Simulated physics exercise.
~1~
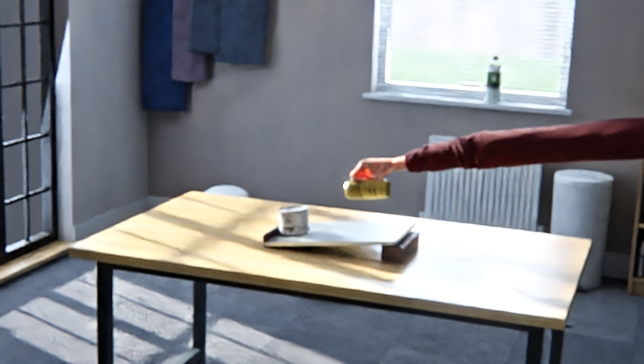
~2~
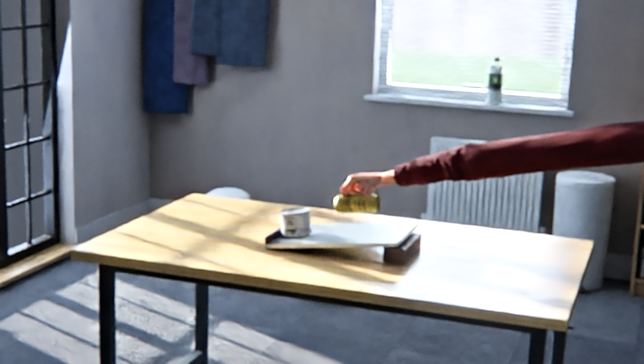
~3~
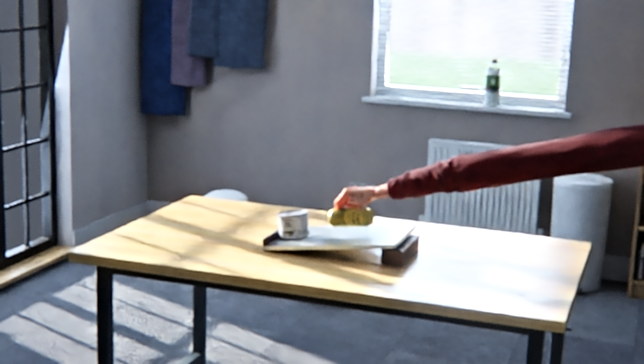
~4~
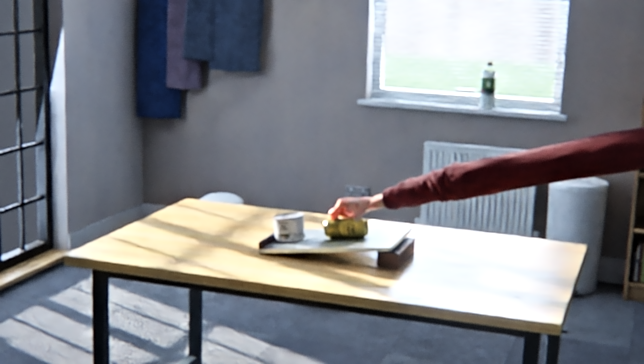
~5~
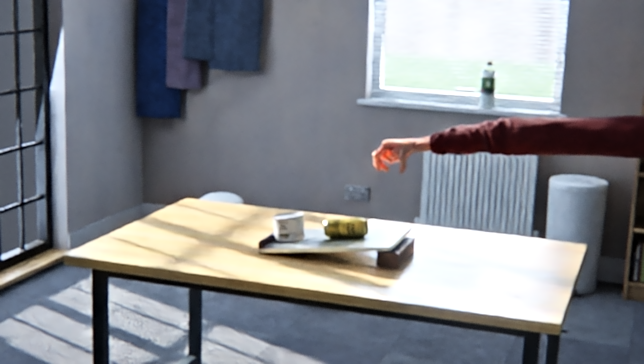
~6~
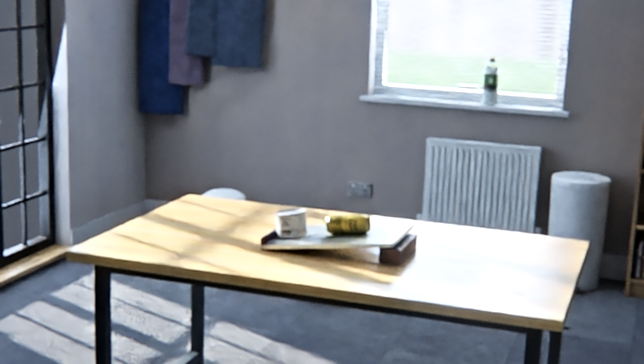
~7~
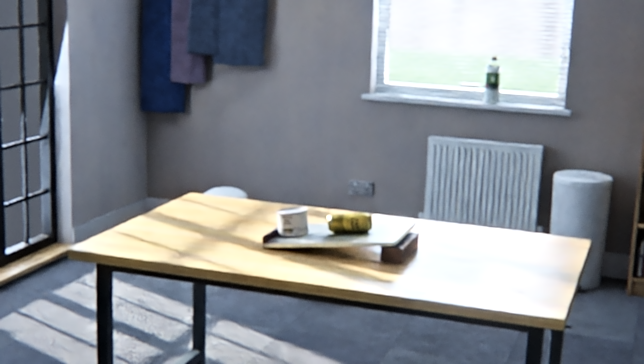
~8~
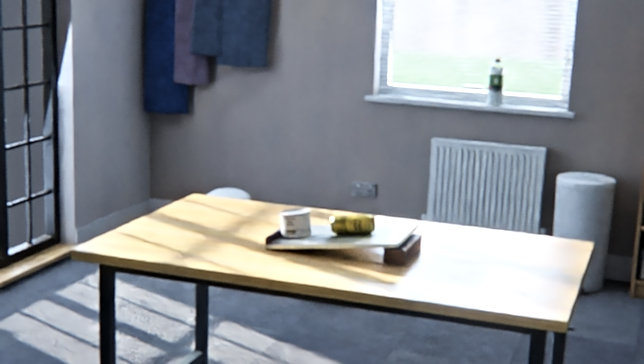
A hand lays a yellow can on a sloping board and withdraws; it stays put.
